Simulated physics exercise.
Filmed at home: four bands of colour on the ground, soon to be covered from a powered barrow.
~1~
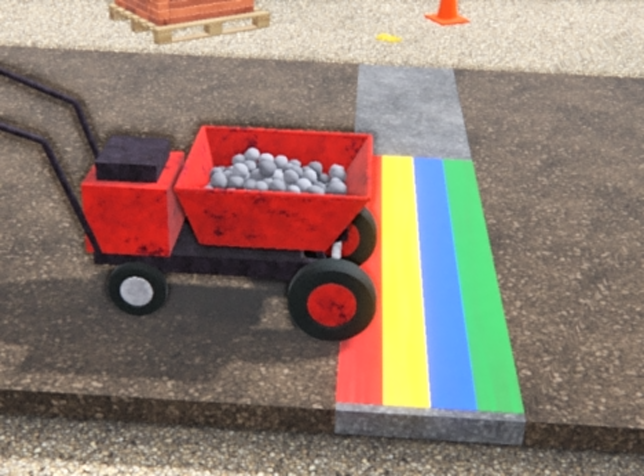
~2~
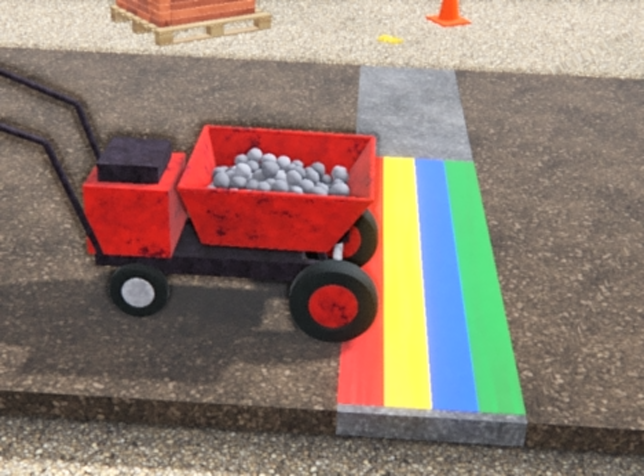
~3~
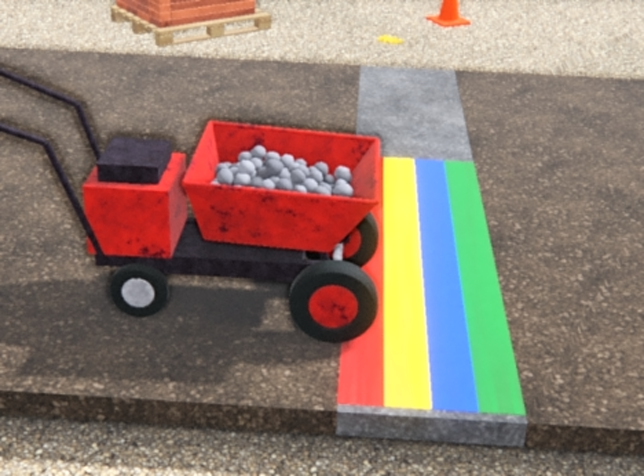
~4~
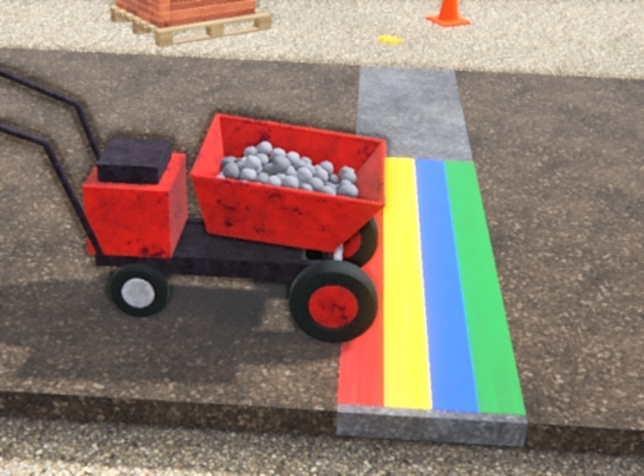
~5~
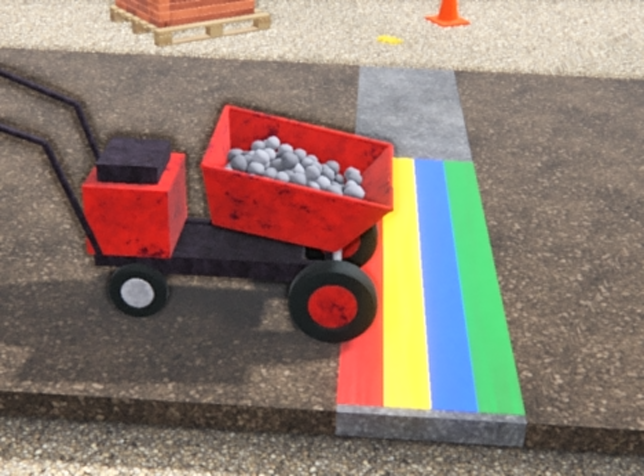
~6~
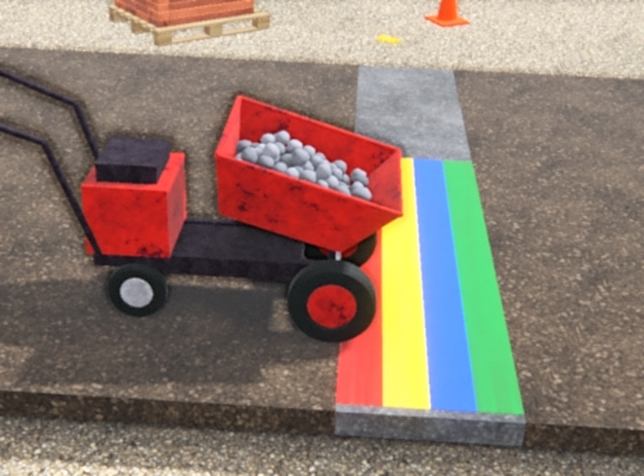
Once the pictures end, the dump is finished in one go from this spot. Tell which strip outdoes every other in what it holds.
The green strip holds the most.
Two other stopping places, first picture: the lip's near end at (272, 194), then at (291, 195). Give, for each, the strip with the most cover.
First spot: The strip in yellow; second spot: The yellow strip.
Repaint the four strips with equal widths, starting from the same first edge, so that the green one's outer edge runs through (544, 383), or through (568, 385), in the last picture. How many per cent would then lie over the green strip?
About 40 % and 30 %.
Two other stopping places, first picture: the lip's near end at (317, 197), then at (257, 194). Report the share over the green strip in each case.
From the first spot you get 20 percent, and from the second 0 percent.
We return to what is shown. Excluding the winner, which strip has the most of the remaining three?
Second: Blue.
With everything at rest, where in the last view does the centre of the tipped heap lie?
I'd mark it at roughly (490, 304).
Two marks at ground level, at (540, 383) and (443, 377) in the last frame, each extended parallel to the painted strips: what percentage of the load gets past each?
Close to 20 and 90 per cent respectively.
Just after the last frame, skip tipped steeply; every one in the skip.
A moment on, skip tipped right over; the larger part in the skip; just a few over the blue strip; about a tenth over the green strip; just a few off the paint.
Further on, skip tipped right over; roughly a quarter in the skip; about a tenth over the blue strip; roughly a third over the green strip; roughly a quarter off the paint.
When it is over, skip tipped right over; about a tenth in the skip; not one over the red strip; just a few over the yellow strip; roughly a quarter over the blue strip; roughly a third over the green strip; roughly a third off the paint.
